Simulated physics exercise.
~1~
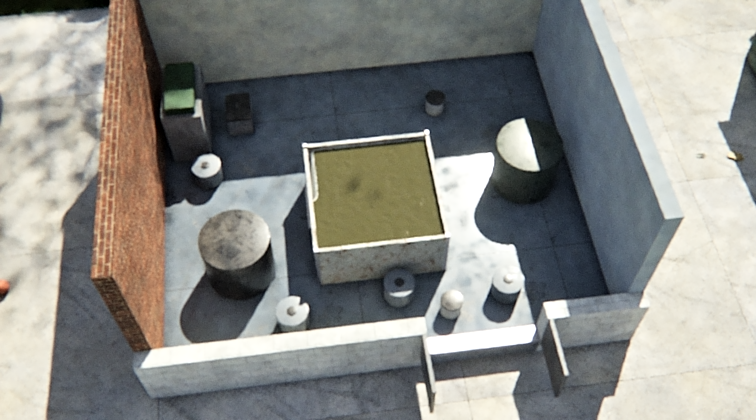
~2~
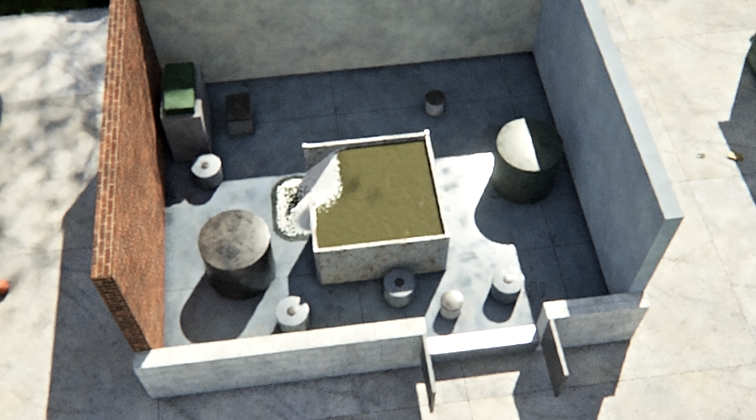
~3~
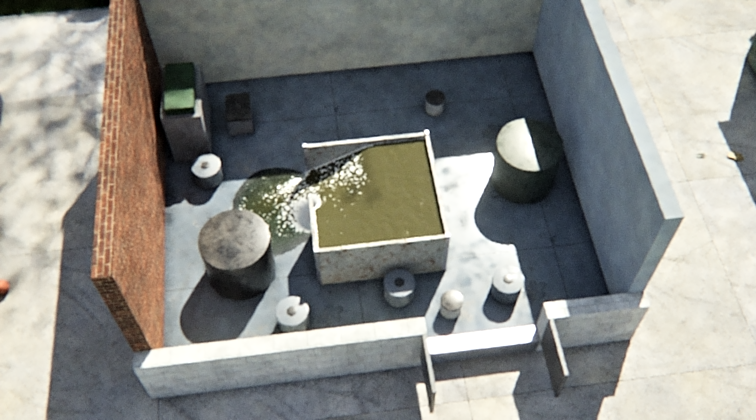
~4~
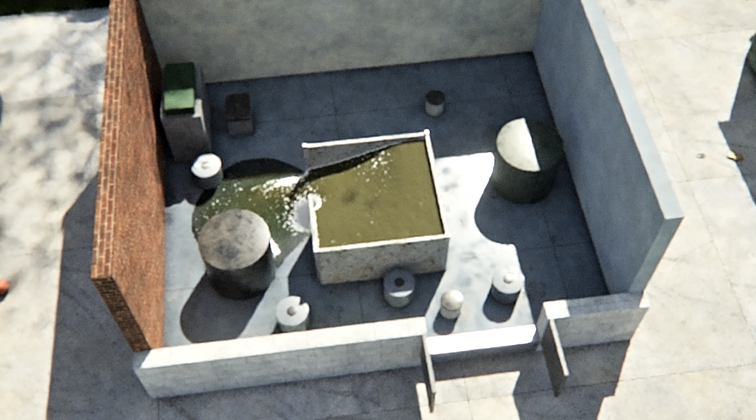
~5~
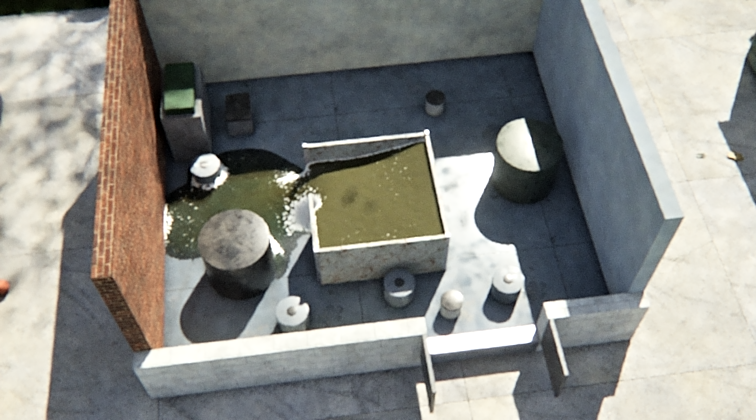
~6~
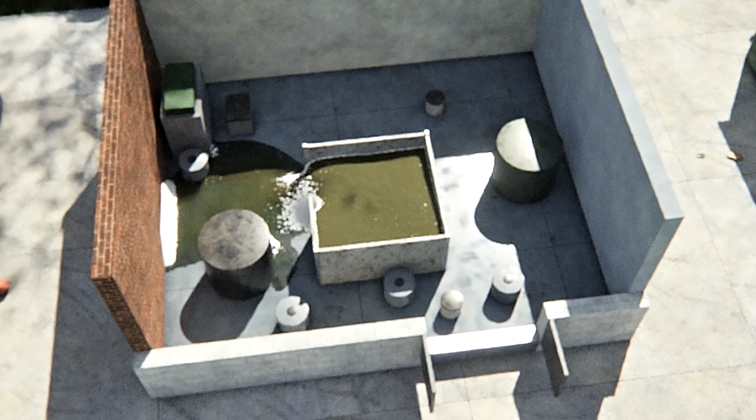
In a walled courtyard, greenish water pours leftward from a square tank and shifts a small pot.
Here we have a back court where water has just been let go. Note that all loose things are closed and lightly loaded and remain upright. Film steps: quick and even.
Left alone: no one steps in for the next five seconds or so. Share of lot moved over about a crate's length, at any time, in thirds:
Share shifted well: High, two thirds plus.
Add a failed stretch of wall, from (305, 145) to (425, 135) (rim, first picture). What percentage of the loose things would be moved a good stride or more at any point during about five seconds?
Near 40 in a hundred.
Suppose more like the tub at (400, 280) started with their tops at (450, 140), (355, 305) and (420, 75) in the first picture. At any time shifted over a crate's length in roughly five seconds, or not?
Taking them one at a time: Remains close, then gets driven off, then gets driven off.
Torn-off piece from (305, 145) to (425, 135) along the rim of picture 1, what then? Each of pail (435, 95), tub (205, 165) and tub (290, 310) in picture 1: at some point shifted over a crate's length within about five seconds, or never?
Here is how they go, in order: Dislodged that far, dislodged that far, and fails to go that far.
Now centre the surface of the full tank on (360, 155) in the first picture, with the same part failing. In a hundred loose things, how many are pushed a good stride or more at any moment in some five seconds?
Some 100 per cent, I'd say.
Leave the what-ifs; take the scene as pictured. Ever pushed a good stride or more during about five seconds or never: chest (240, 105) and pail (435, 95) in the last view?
Taking them in turn, the first covered the distance and the second fell short.
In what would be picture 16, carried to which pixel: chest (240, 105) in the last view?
At about (260, 77).
A moment on, 1 of 7 are well off their spots; 1 afloat.
Next, 1 of 7 are well off their spots; 1 afloat.
Later, 3 of 7 are well off their spots; 2 afloat.
In the end, 6 of 7 are well off their spots, and 6 have been at some point; 3 afloat.
